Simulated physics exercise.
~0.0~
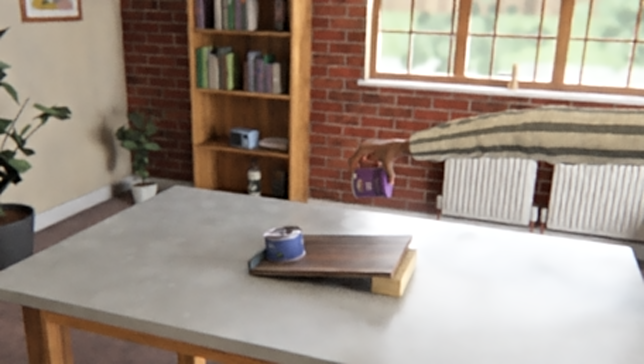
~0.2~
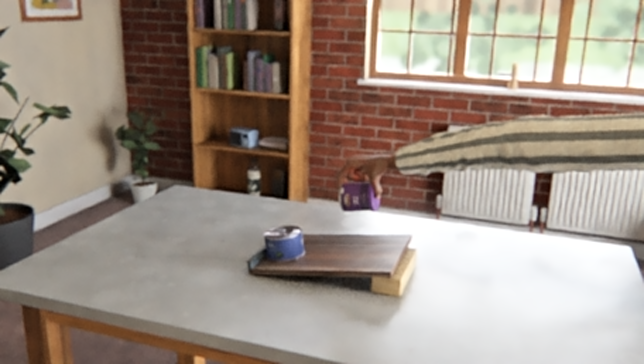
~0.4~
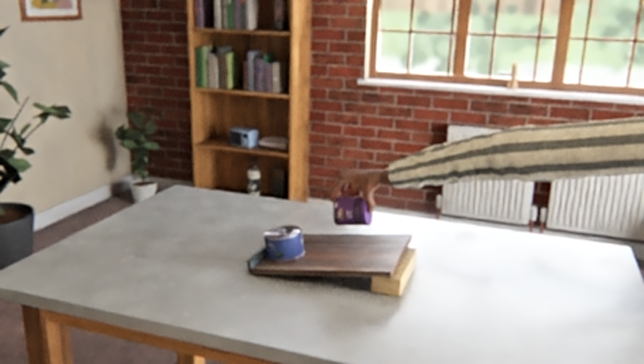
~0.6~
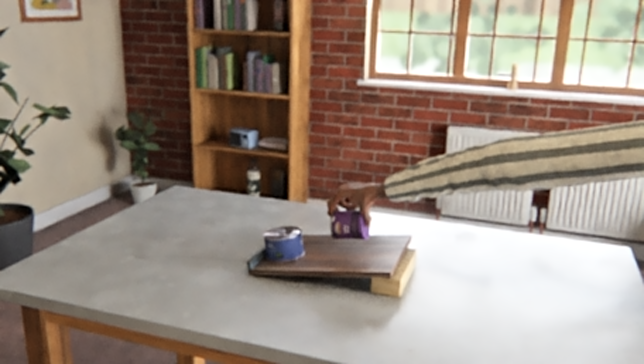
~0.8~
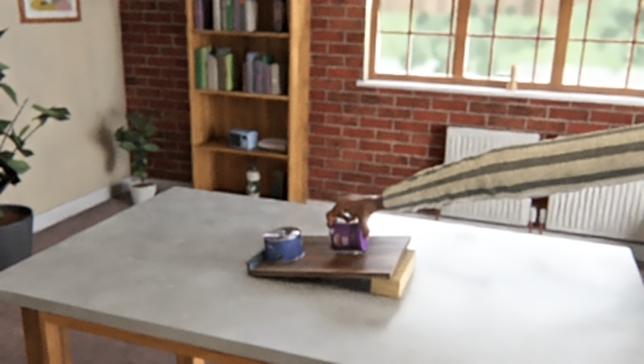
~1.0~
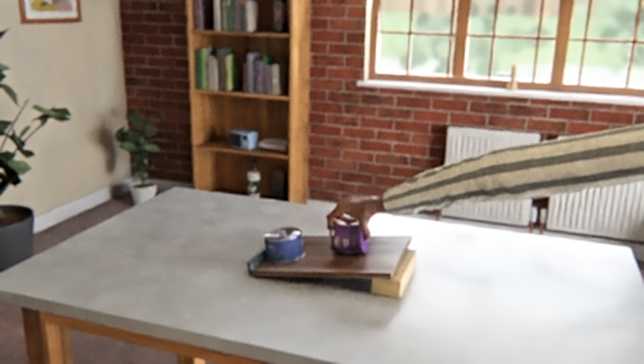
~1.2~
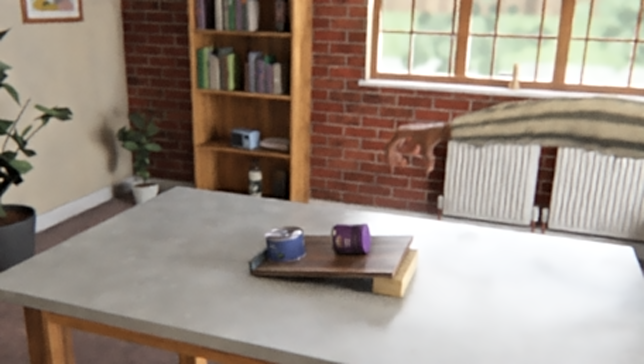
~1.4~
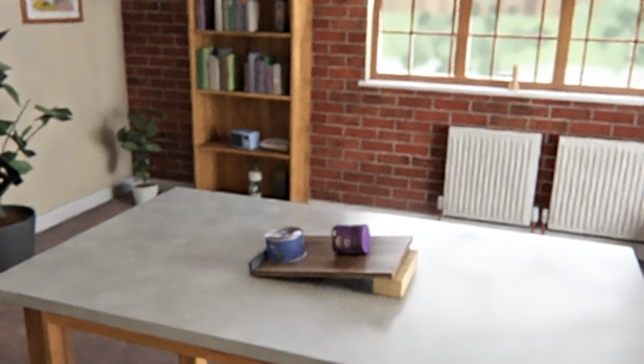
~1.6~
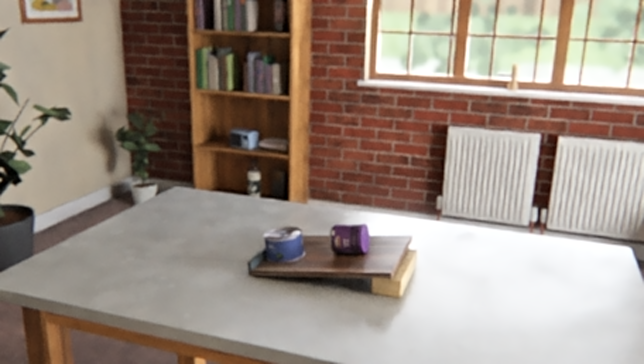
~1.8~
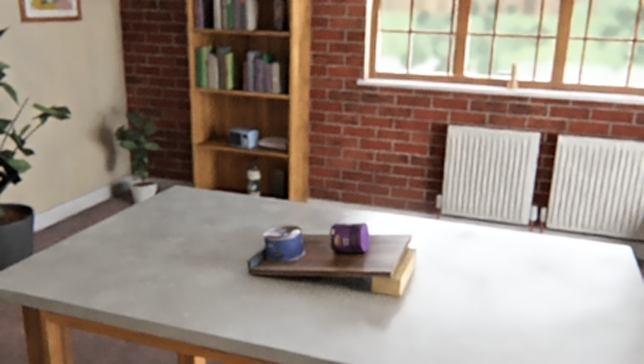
A hand in a striped sleeve lowered a purple tin onto a sloping dark board on a grey table, just right of a blue tub. The hand let go and drew back out of view, and both containers stayed still on the board.
